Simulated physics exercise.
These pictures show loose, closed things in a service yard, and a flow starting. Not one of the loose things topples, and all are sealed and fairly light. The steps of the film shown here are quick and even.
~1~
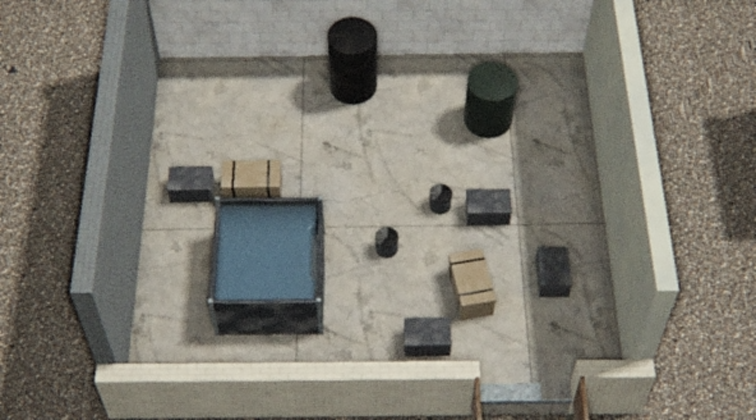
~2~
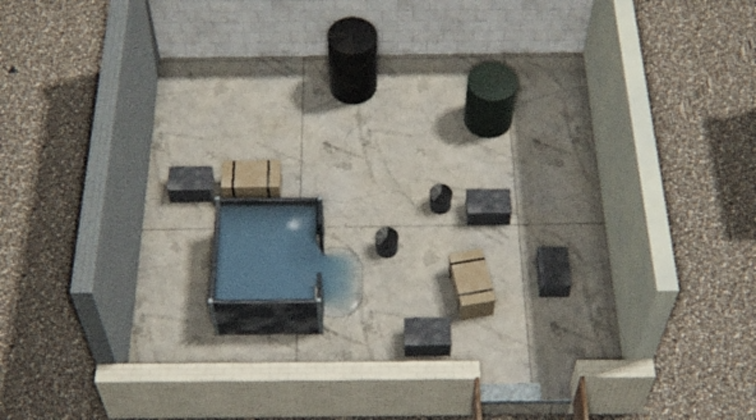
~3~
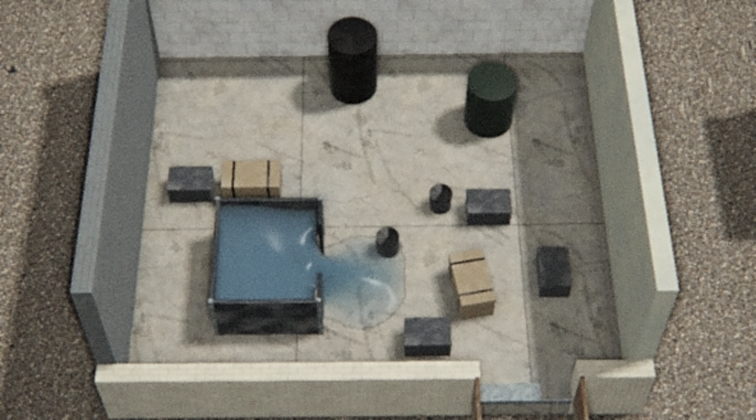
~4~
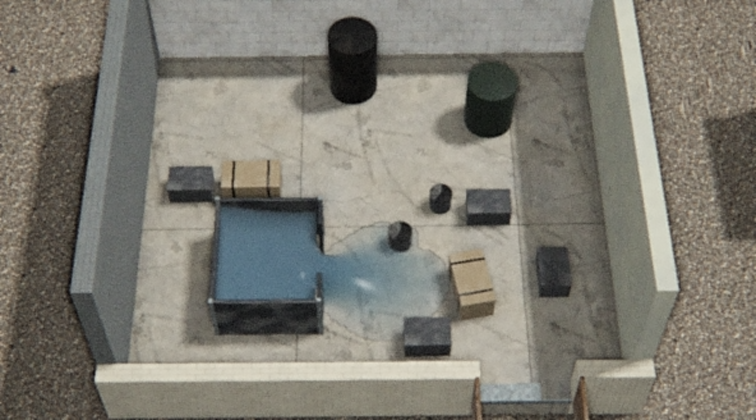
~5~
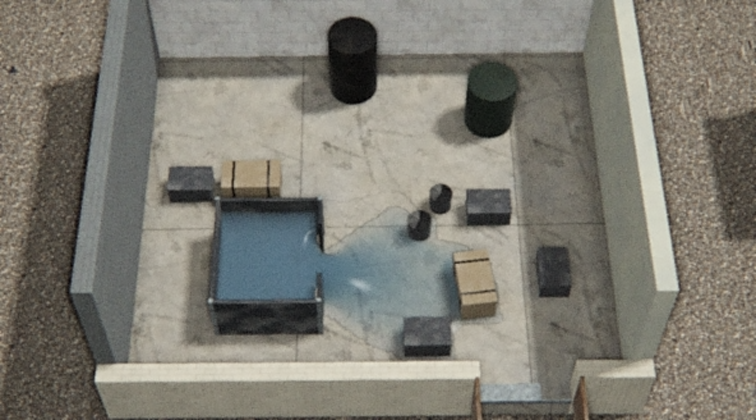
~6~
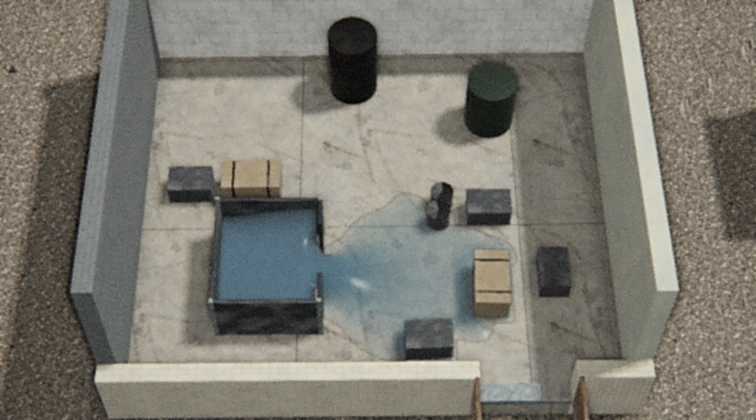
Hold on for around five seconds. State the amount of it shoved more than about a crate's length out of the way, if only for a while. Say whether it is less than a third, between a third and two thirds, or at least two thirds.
Counting the far movers, it's high - two thirds or more.
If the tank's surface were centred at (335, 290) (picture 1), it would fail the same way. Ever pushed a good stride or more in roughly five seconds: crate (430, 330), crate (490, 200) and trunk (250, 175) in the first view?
Well, the first one got driven a long way, the second got driven a long way, and the third didn't get far.
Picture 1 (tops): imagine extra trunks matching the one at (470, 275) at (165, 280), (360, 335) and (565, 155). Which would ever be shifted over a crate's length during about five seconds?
Stays put, stays put, shoved clear.
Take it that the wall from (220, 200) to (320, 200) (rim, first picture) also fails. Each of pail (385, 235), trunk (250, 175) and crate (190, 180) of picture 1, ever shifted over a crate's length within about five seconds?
In turn: Stayed within it, moved that far, moved that far.
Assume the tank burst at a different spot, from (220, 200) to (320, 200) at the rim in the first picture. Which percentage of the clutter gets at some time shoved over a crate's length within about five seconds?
About 20 per cent.
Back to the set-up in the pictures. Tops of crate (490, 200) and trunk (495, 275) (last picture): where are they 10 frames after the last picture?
Roughly (578, 144) and (581, 285).
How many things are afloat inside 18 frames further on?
Count: 3.
A moment on, 3 of 8 are well off their spots; 1 afloat.
Next, 6 of 8 are well off their spots; 4 afloat.
Later, 6 of 8 are well off their spots; 3 afloat.
In the end, 6 of 8 are well off their spots, and 6 have been at some point; 3 afloat.
